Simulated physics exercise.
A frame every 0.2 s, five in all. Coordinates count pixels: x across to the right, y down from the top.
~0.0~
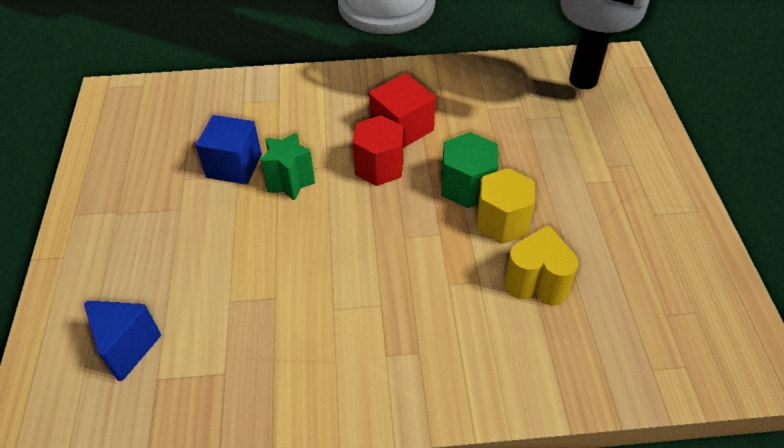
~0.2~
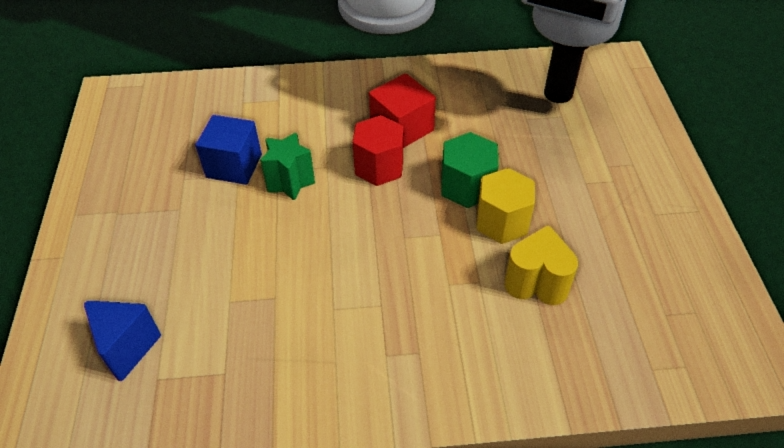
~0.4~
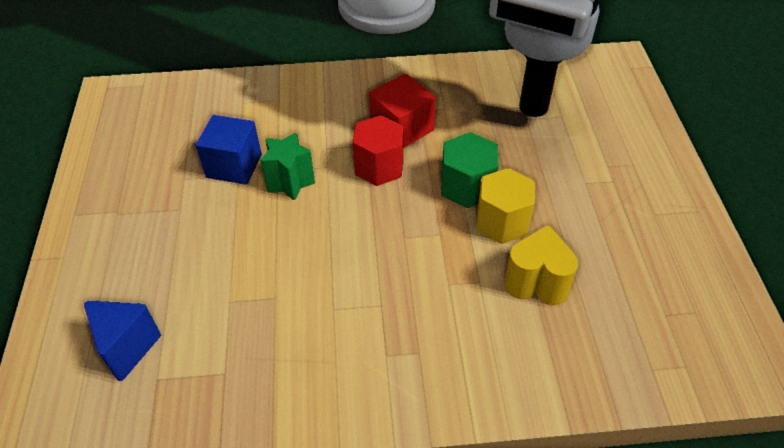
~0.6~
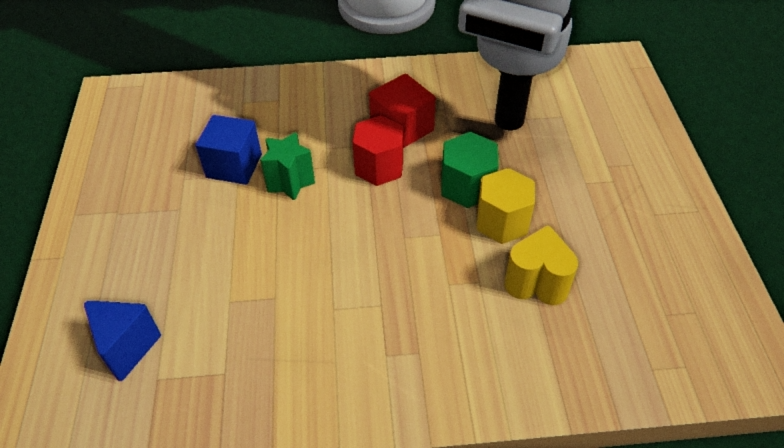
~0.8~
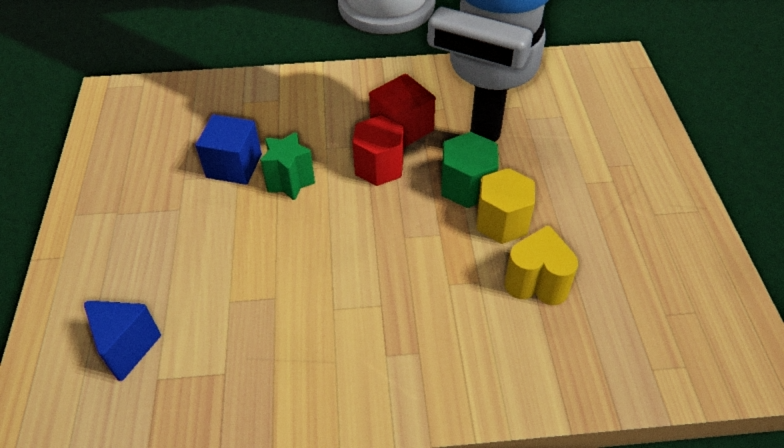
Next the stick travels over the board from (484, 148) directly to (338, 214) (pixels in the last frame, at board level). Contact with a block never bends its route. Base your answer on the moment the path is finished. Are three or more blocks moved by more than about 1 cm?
In short: No.
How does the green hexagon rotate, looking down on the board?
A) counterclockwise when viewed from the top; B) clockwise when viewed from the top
(A)
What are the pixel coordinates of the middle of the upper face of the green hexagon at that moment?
It should be at (454, 169) by then.
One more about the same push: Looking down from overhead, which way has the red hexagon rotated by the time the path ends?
Direction: Clockwise.
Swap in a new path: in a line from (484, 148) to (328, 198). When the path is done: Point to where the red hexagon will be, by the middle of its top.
Around (326, 133).
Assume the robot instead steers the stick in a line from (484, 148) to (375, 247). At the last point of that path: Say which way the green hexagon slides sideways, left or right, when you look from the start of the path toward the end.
To the path's left.
The first path, step by step. One third of the way, stick at (437, 156); green hexagon at (457, 166), turned 45° anticlockwise.
Two thirds of the way, stick at (388, 178); red hexagon at (363, 136), turned 40° clockwise; green hexagon at (454, 169), turned 55° anticlockwise.
At the end, stick at (336, 201); red hexagon at (360, 136), turned 50° clockwise; red square not moved; green hexagon at (454, 169), turned 55° anticlockwise.
